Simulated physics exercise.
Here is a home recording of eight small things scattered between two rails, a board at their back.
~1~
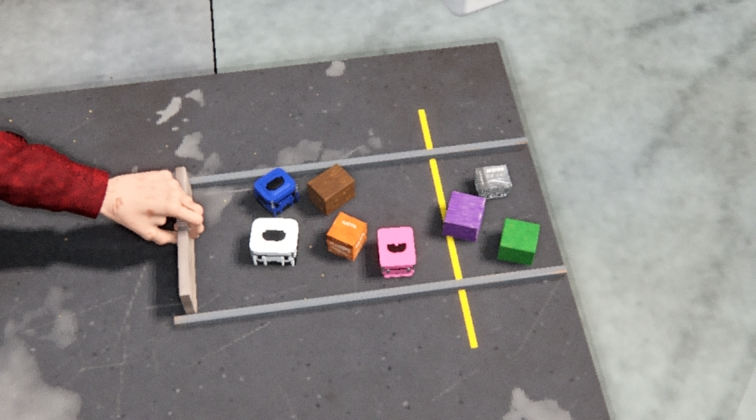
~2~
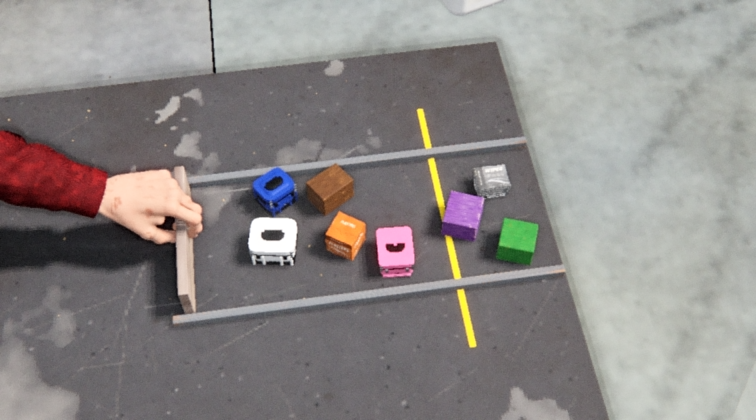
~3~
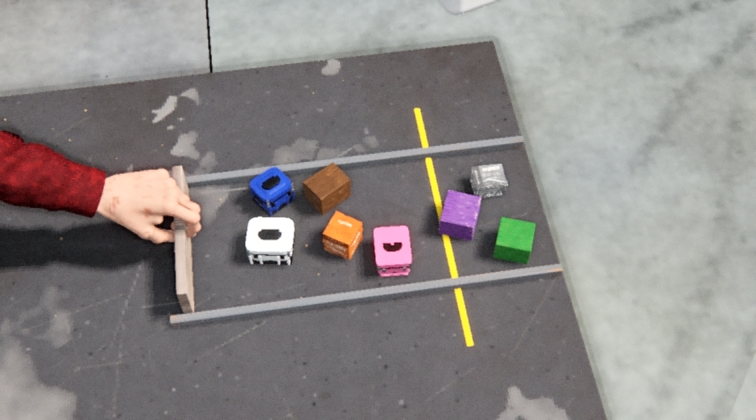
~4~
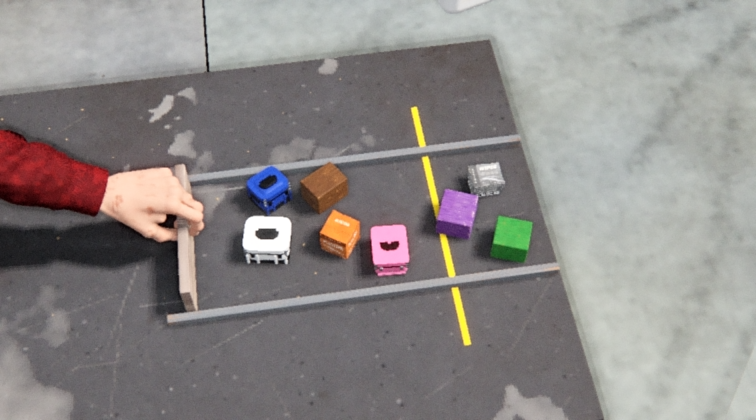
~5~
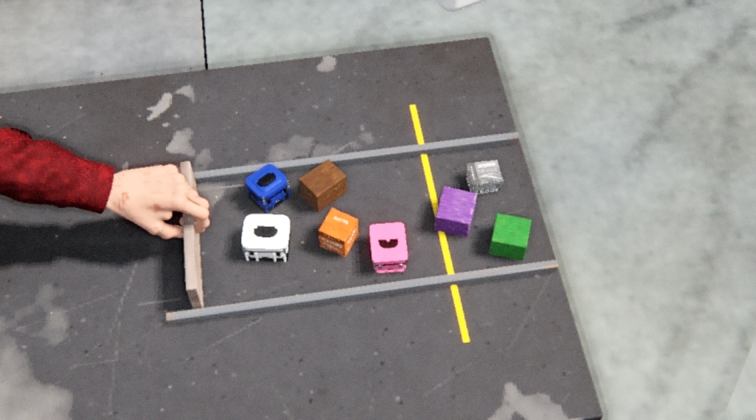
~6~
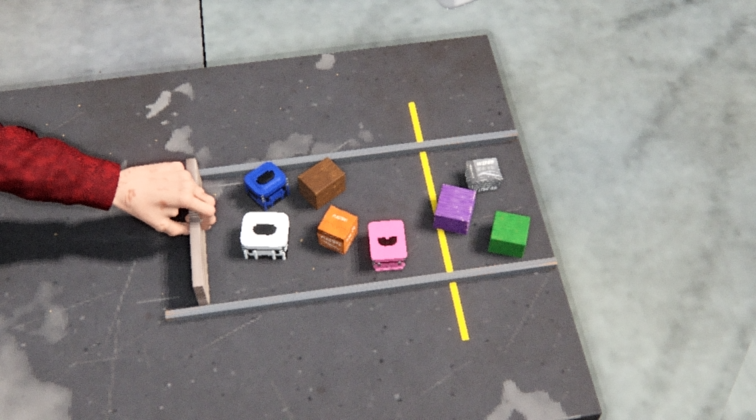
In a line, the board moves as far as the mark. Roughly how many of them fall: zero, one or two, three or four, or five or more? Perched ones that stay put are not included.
Zero.
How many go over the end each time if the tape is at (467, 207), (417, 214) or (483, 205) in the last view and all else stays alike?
2, 0, 4.
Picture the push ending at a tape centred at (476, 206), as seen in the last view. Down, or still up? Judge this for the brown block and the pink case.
The brown block stays put, the pink case stays put.
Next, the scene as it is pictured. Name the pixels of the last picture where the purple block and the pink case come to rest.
In the last view, the middles sit near (528, 203) and near (468, 248).
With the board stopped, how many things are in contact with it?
All in all, 3.
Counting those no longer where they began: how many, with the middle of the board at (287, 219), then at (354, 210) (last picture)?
Tally: 4; 5.
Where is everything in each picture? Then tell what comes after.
Green block (519, 242); grey box (493, 182); purple block (464, 217); board (186, 240); tape (446, 219), in the first frame.
Grey box (491, 182); brown block (330, 190), in the second frame.
Purple block (460, 215); white case (271, 241), in the third frame.
Green block (511, 239); pink case (390, 251), in the fourth frame.
Grey box (484, 177); blue case (268, 188), in the fifth frame.
Green block (509, 234); grey box (483, 175); purple block (455, 210); board (198, 231); tape (436, 211), in the sixth frame.
Early on, none off yet; green block at rest near (509, 234); grey box at rest near (483, 175); purple block at rest near (455, 210).
A while later, none off yet; green block at rest near (509, 234); grey box at rest near (483, 175); purple block moving near (460, 210).
Finally, the number that fall off is zero.
